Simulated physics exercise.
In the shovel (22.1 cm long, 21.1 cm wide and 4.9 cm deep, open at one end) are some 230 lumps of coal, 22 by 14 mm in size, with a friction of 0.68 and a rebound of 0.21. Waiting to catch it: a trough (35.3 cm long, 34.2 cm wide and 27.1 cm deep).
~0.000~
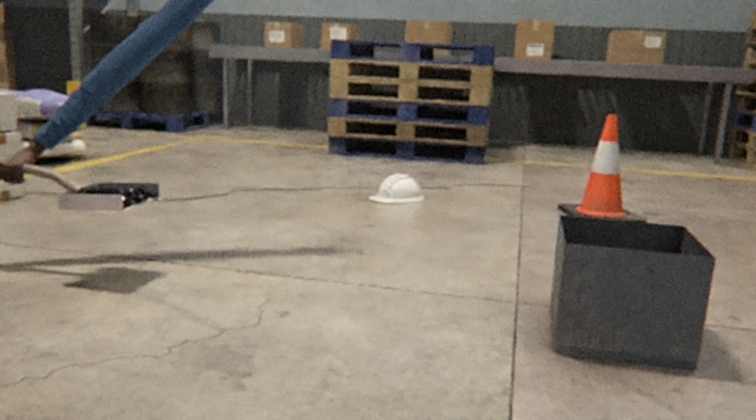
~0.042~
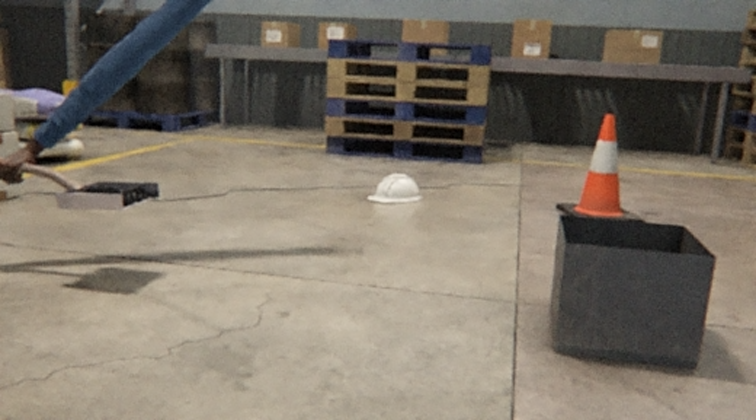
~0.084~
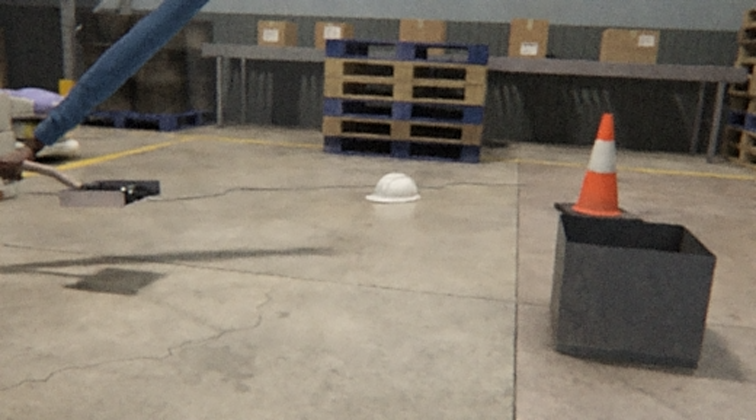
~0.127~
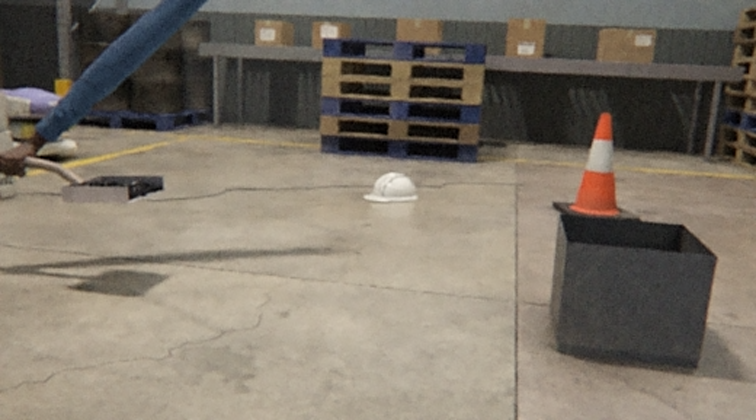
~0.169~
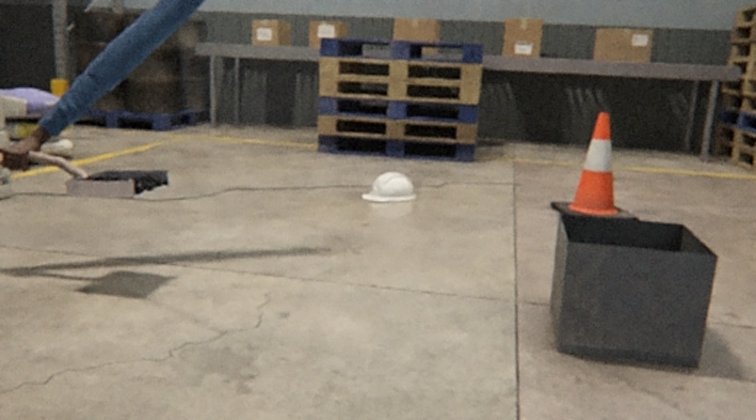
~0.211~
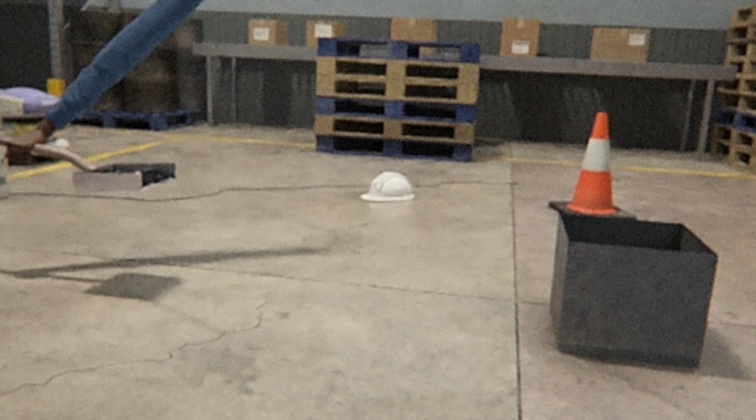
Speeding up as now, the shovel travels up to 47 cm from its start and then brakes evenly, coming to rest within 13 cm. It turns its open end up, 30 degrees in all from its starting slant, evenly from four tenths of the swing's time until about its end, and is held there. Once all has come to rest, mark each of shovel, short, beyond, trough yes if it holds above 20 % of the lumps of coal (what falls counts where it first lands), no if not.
Shovel: Yes, on the ground short of the target's middle: Yes, ground beyond: No, trough: No.
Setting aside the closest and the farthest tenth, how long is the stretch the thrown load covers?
It covers around 40 cm.
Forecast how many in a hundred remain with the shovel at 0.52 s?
Roughly 95 %.
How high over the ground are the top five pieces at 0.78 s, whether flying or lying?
Height of the top five pieces: Around 65 cm.
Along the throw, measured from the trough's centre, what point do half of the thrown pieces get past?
Offset: Approx. 65 cm short.
Then, at 0.38 s, tilt 14 degrees; shovel 100 %; middle of all pieces near (179, 137).
After 0.52 s, tilt 29 degrees; shovel 95 %, in the air 5 %; middle of all pieces near (244, 94).
After 0.65 s, tilt 34 degrees; shovel 50 %, in the air 50 %; middle of all pieces near (278, 82).
Then, at 0.78 s, tilt 34 degrees; shovel 50 %, in the air 50 %; middle of all pieces near (296, 106).
At rest (1.6 s), shovel 50 %, short 50 %, beyond 0 %, trough 0 %.
